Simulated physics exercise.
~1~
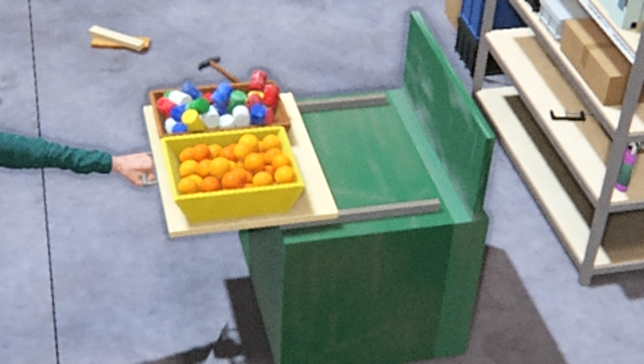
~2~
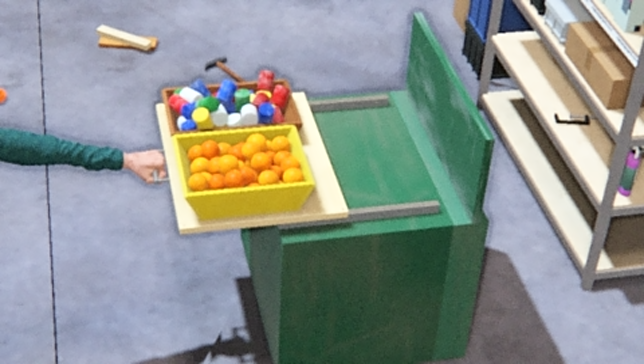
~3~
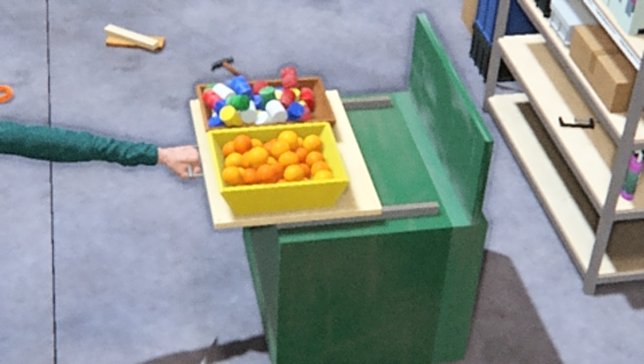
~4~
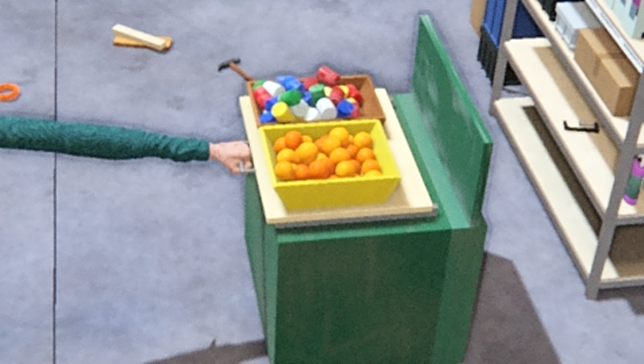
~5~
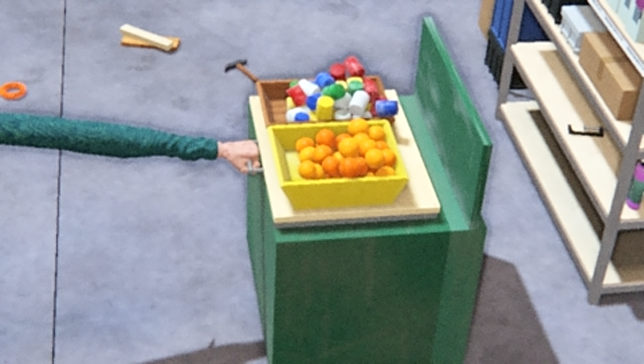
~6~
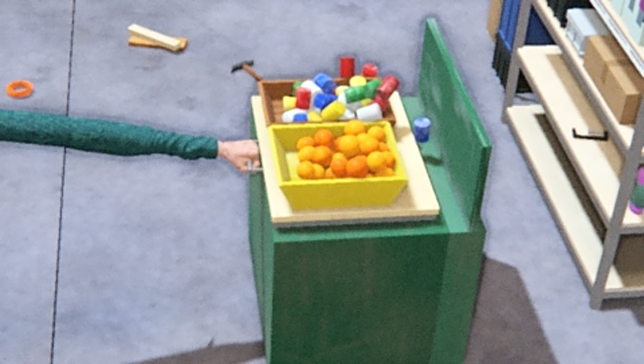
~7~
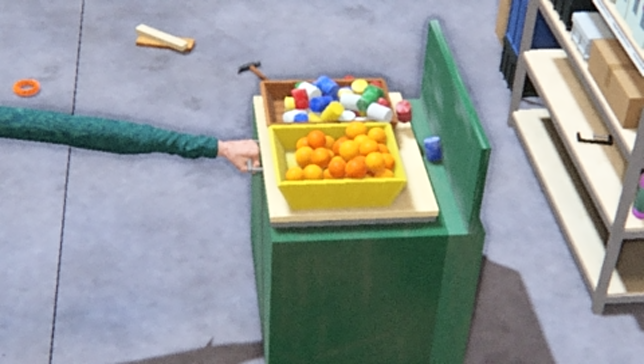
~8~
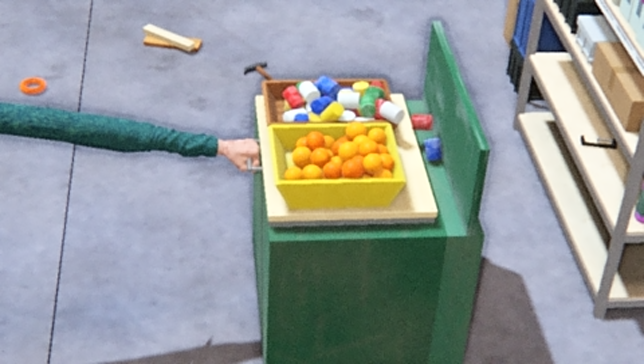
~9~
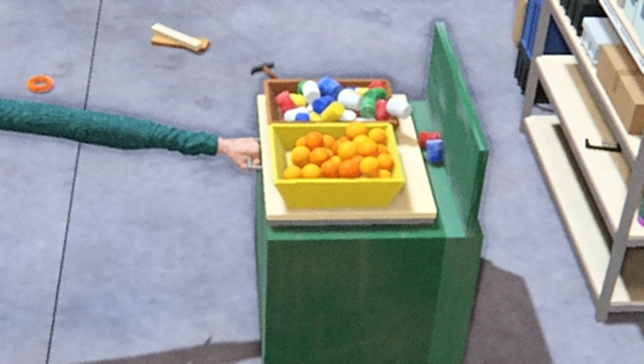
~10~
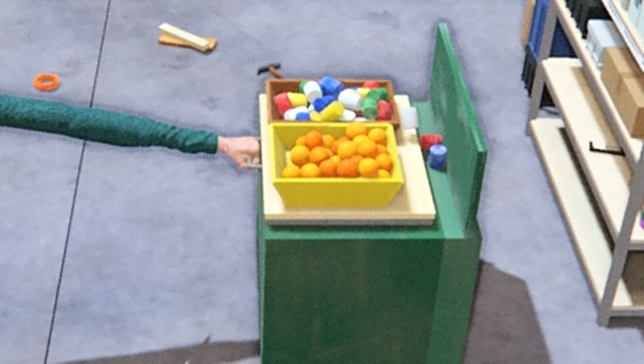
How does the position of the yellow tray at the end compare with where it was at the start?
At the start the yellow tray sits out to the left on the pulled-out shelf, and by the end it is clearly further right, over the green unit.
